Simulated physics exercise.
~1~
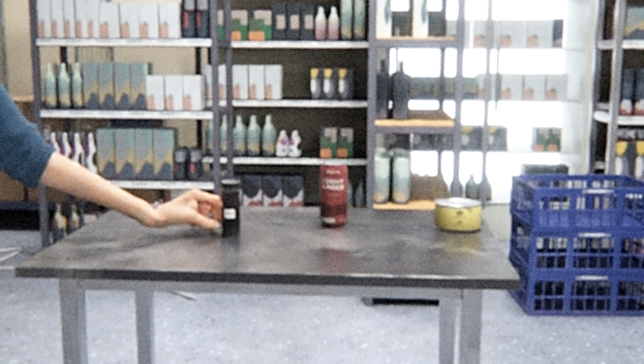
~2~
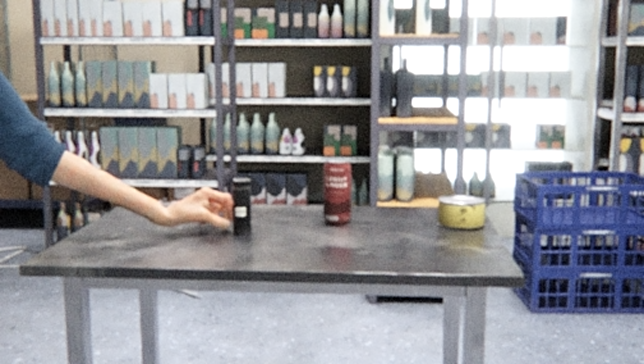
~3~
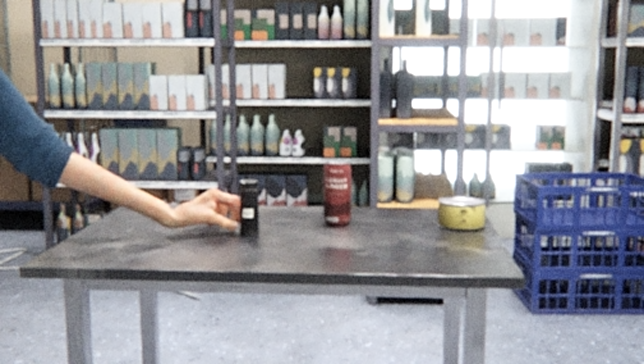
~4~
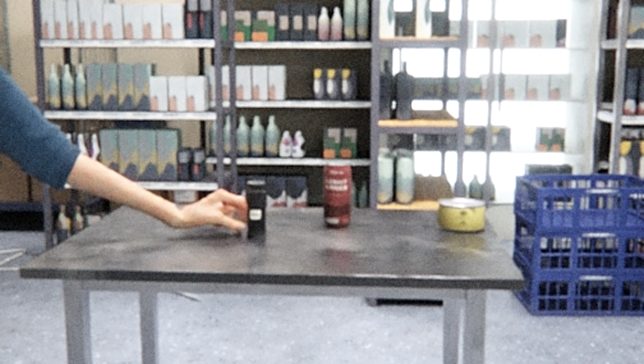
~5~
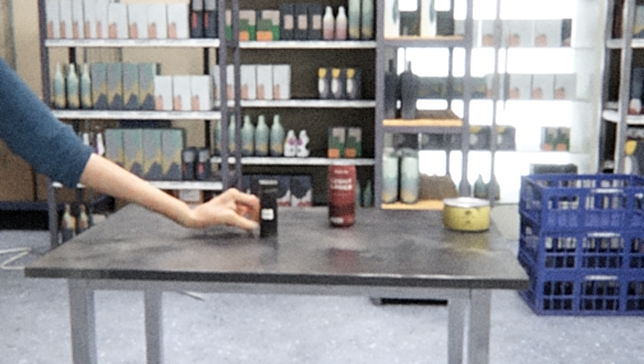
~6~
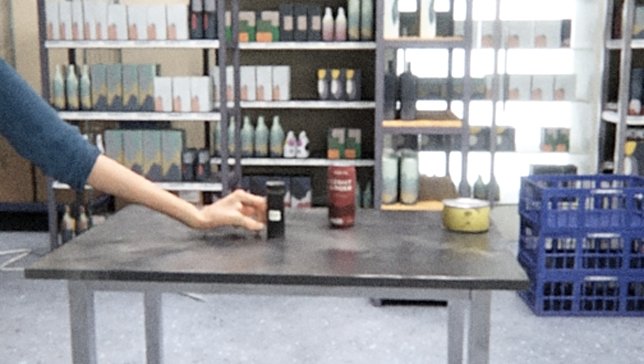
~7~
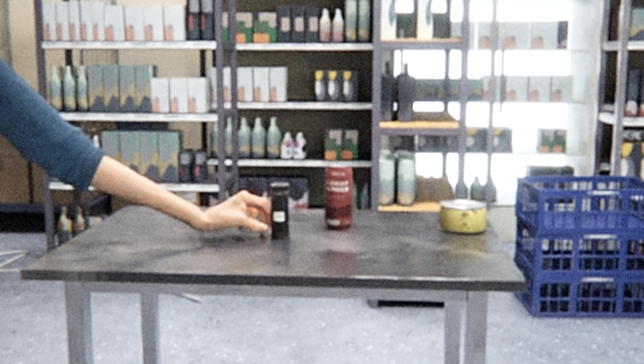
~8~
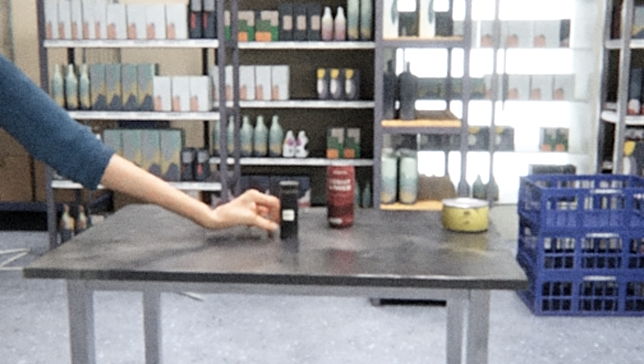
In a storeroom, a hand slowly pushing an upright black shaker rightward across a table toward a red can, the shaker staying upright.
